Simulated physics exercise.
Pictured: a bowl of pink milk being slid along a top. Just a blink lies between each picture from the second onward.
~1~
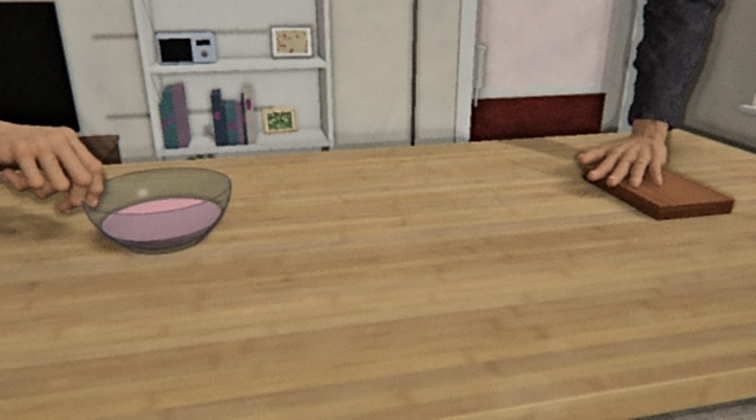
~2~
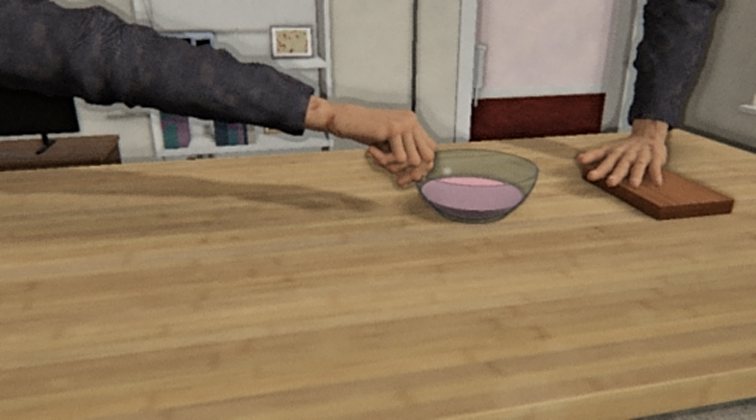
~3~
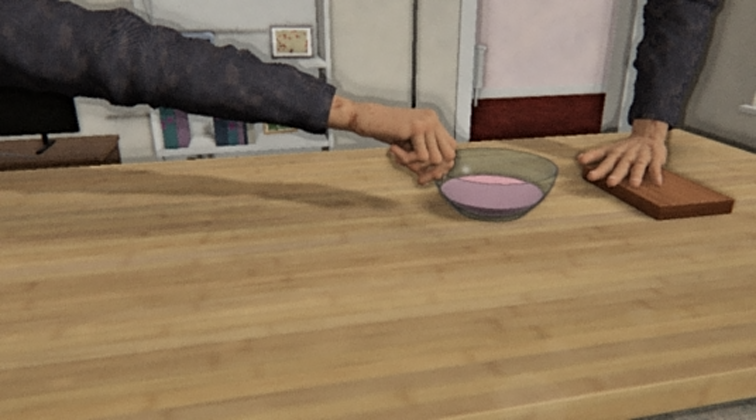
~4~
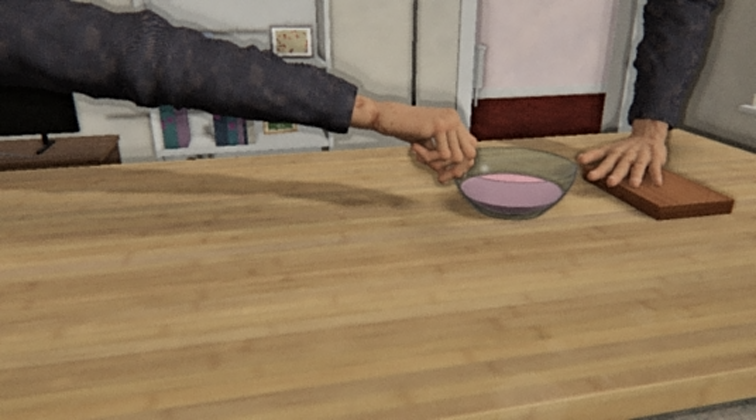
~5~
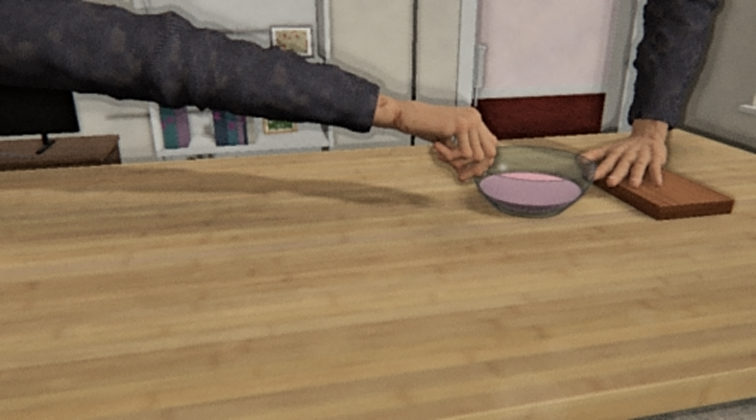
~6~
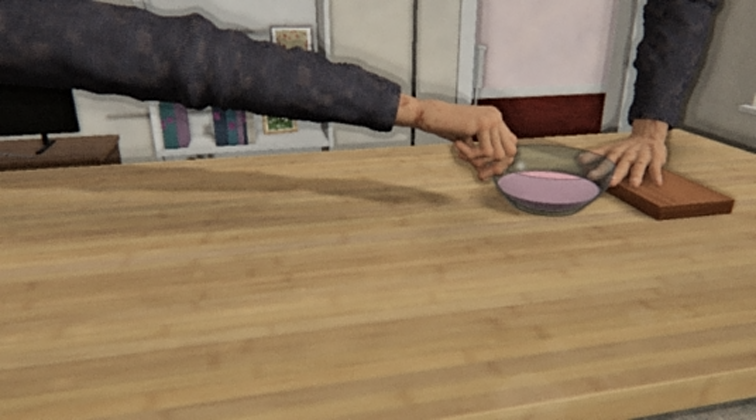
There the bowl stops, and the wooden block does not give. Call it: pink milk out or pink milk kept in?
Kept in.
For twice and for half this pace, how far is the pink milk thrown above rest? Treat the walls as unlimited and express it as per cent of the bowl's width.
Around 30 % and 10 %.
Soon after, the bowl meets the wooden block.
Later, the pink milk surges up the wall; the wave climbs under half way to the rim.
In the end, the bowl stands at the wooden block; nothing has left it.
